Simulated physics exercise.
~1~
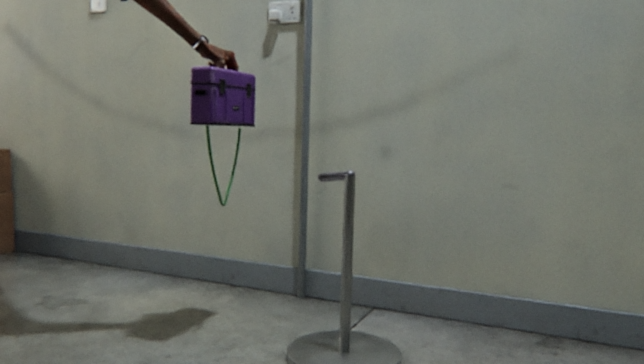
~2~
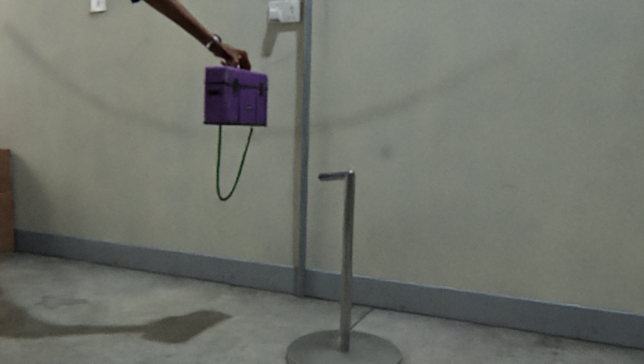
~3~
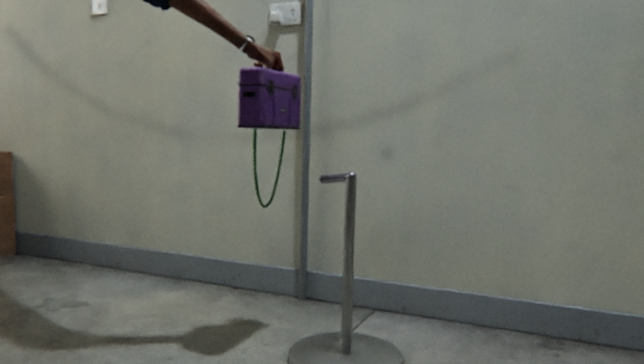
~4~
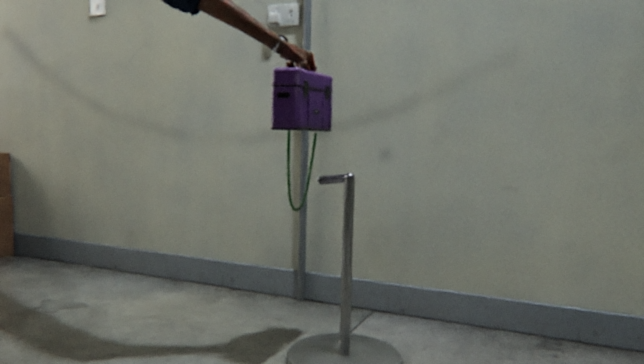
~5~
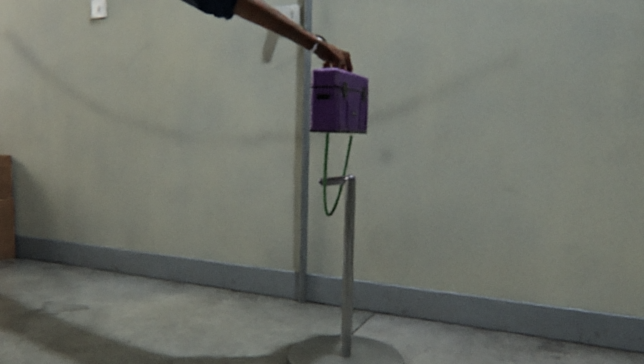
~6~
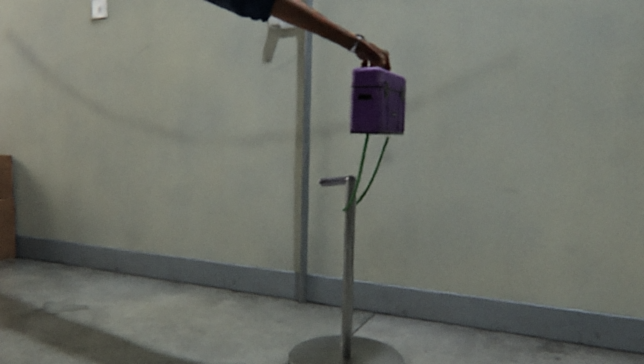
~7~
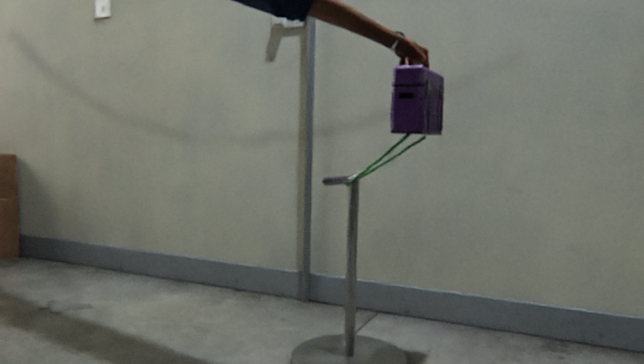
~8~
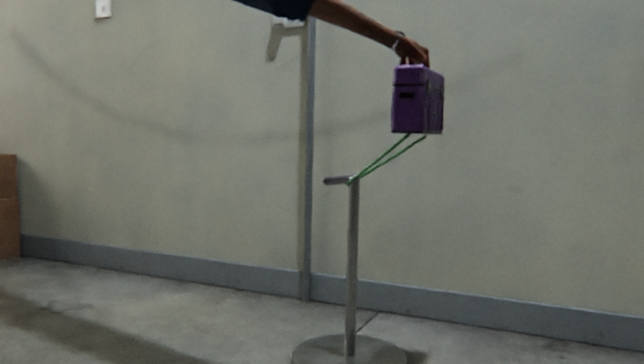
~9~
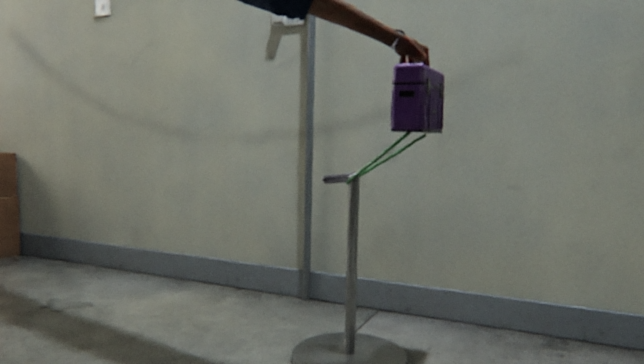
A purple case with a green loop dangling beneath it was carried by a hand to the right, over a metal post with a hooked top, until the loop snagged on the post and pulled tight, and the hand stopped just past it.
